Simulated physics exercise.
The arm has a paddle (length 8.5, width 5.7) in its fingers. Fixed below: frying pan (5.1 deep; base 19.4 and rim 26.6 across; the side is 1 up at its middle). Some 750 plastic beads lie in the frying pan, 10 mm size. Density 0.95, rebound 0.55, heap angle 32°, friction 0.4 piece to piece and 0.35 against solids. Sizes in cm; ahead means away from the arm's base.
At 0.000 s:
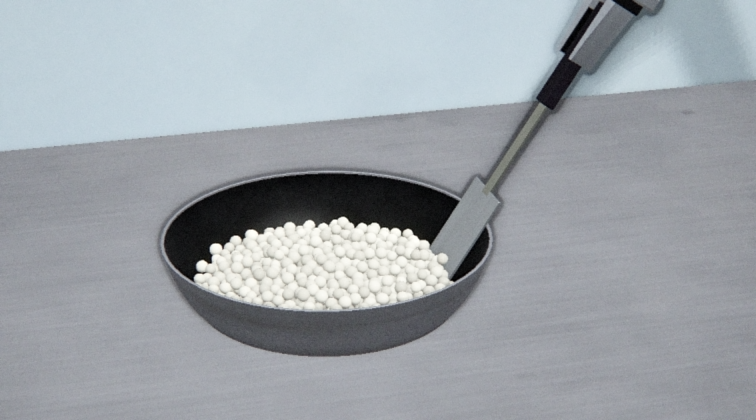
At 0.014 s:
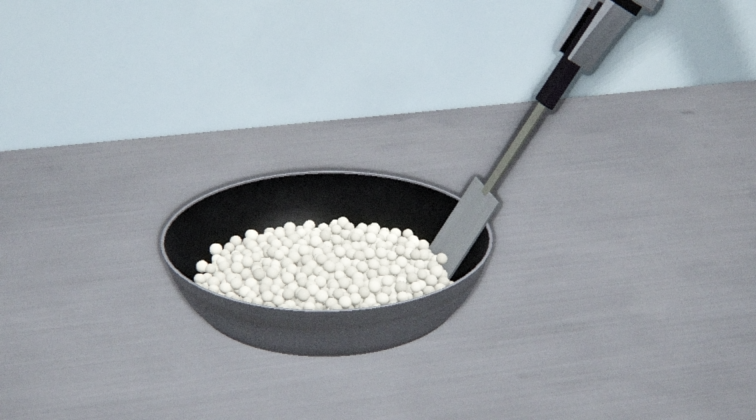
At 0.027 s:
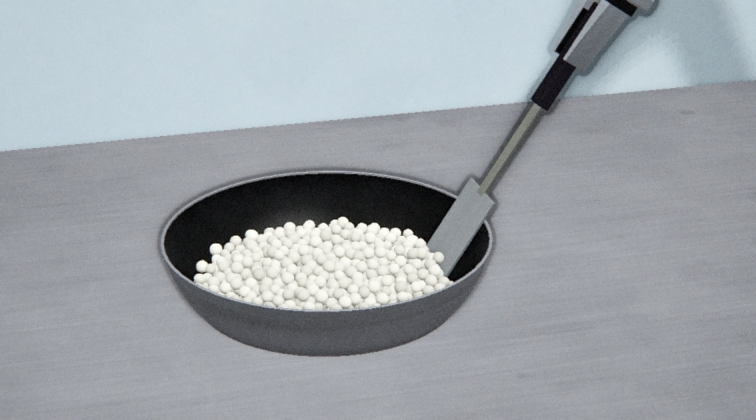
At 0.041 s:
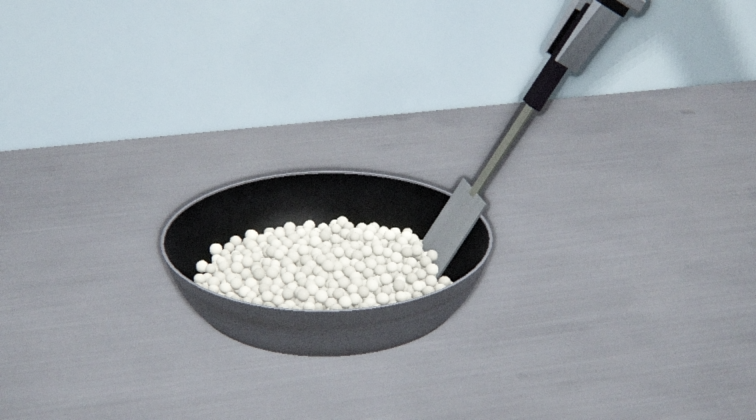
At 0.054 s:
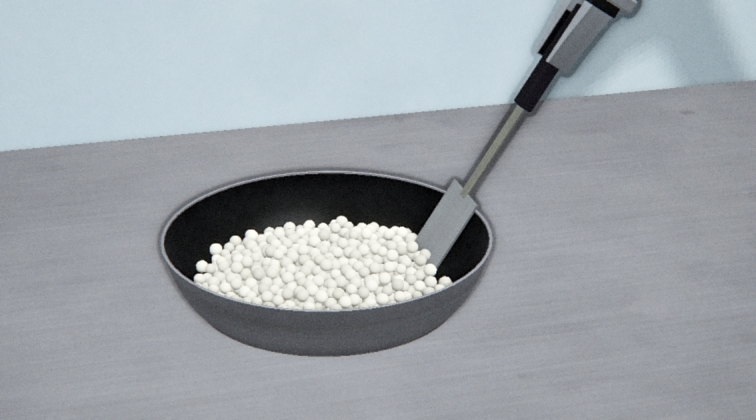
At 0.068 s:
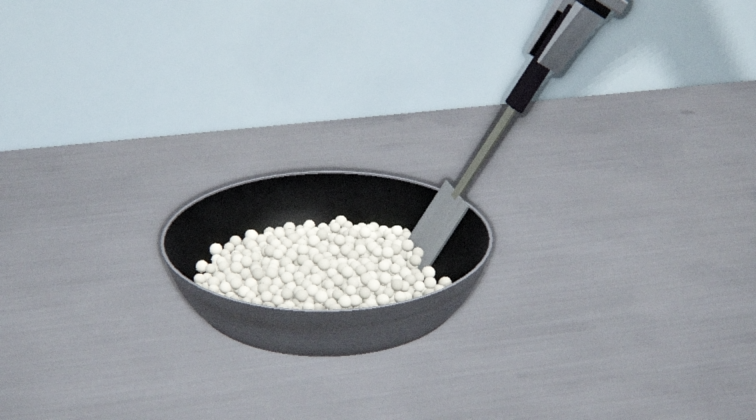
A dark frying pan holding a heap of small white plastic beads sits on a grey surface before a pale blue background, seen from above at an angle. A robotic arm in grey and black reaches in from the upper right, its flat grey paddle resting inside the pan's right side. The paddle slides slightly left against the beads, barely shifting them, while the pan and camera stay still.
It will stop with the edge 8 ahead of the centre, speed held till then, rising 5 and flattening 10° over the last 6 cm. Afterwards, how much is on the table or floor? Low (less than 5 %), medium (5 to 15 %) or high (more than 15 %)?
A low share, less than 5 %, ends on the table or floor.
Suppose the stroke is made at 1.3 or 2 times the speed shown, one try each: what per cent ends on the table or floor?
Some 5 and 10 per cent.
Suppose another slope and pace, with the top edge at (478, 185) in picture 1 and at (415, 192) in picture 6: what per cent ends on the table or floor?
Some 10 per cent.
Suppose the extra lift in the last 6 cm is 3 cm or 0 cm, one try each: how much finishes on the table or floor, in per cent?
About 0 and 0 per cent.
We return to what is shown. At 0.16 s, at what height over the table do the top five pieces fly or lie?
About 5 cm.
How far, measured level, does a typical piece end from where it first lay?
Roughly 2 cm.
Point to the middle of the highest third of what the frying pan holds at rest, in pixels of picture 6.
At about (236, 279).
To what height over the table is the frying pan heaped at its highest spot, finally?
About 5.0 cm.
After 0.16 s, sloping 57°, highest piece 5 above the table; 746 in the frying pan.
After 0.26 s, sloping 53°, highest piece 6 above the table; 746 in the frying pan.
After 0.50 s, sloping 47°, highest piece 6 above the table; 739 in the frying pan, 7 on the table or floor.
After 1.55 s, sloping 47°, highest piece 5 above the table; 739 in the frying pan, 7 on the table or floor.
At rest, 739 in the frying pan, 7 on the table or floor. That is 1 % on the table or floor.
